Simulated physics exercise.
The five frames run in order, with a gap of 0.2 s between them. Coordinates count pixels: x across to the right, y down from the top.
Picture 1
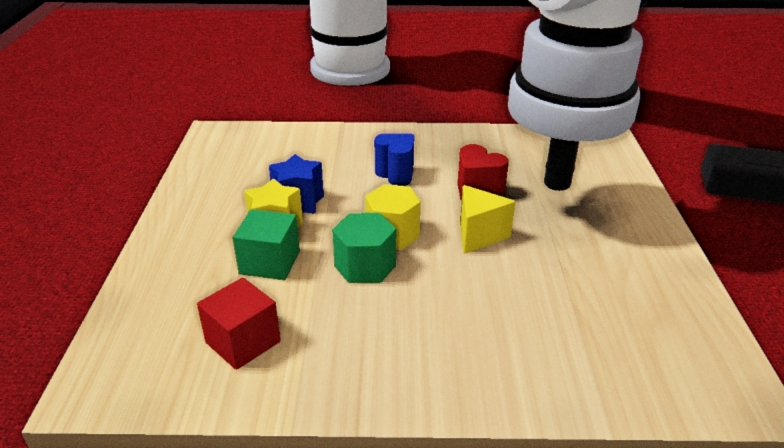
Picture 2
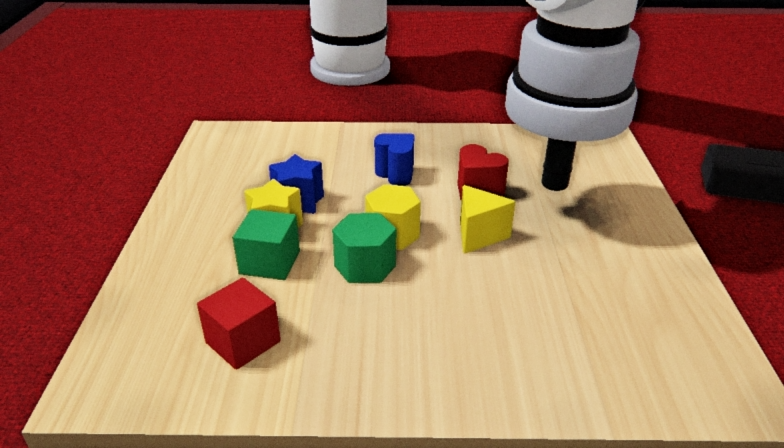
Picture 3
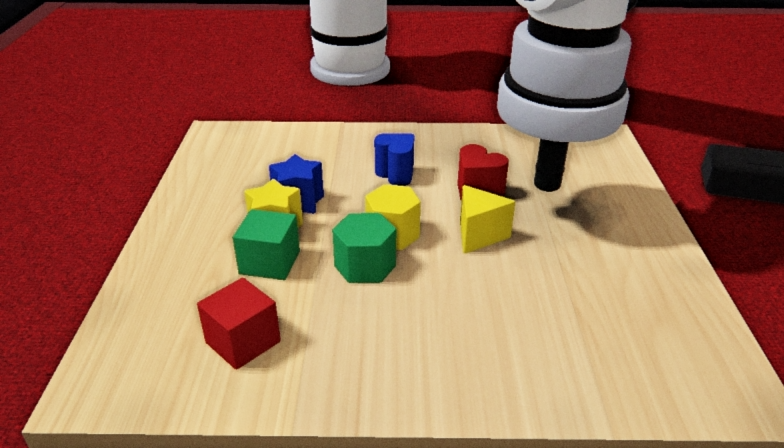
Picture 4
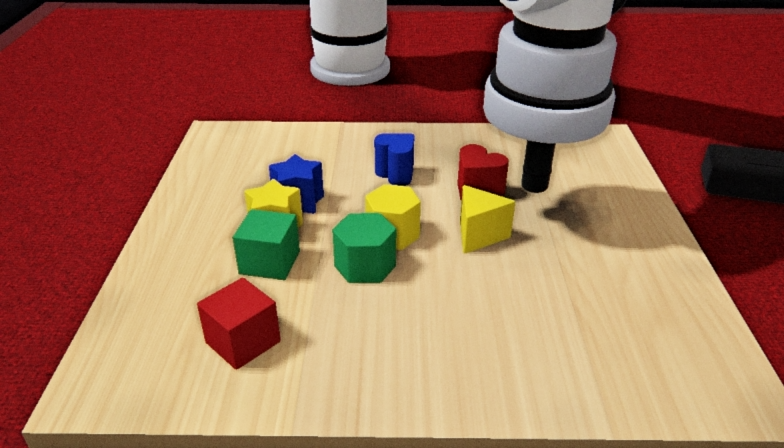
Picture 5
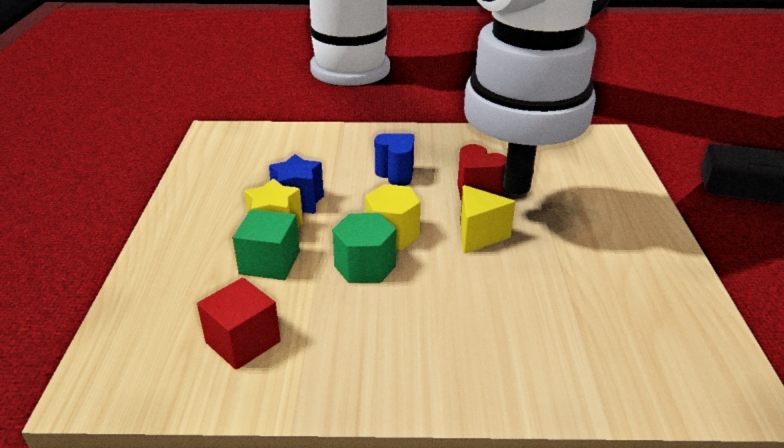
Robot arm with a black peg sliding slowly left across a wooden board toward the red heart block, coloured blocks staying still.
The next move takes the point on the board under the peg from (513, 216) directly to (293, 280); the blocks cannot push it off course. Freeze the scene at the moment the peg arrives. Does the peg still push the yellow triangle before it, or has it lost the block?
Shed along the way.
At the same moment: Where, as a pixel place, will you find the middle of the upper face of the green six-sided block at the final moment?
I predict (276, 272).
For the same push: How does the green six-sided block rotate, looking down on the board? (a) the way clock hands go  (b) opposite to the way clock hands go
b: Opposite to the way clock hands go.
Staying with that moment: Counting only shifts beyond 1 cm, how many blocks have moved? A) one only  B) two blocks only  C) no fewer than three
Correct choice: C.
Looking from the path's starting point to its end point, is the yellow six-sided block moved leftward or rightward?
It is pushed towards the right-hand side.
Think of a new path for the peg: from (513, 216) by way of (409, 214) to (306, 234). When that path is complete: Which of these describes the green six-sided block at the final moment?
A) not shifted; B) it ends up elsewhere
B.
On the path given first. One third of the way, peg (447, 208); yellow triangle (448, 219), turned 45° anticlockwise.
Two thirds of the way, peg (371, 229); green six-sided block (339, 239), turned 15° anticlockwise; yellow six-sided block (366, 196), turned 25° clockwise; yellow triangle (442, 222), turned 60° anticlockwise.
At the end, peg (290, 251); green square piece (260, 225); green six-sided block (276, 272), turned 70° anticlockwise; yellow six-sided block (366, 196), turned 25° clockwise; yellow triangle (442, 222), turned 60° anticlockwise.
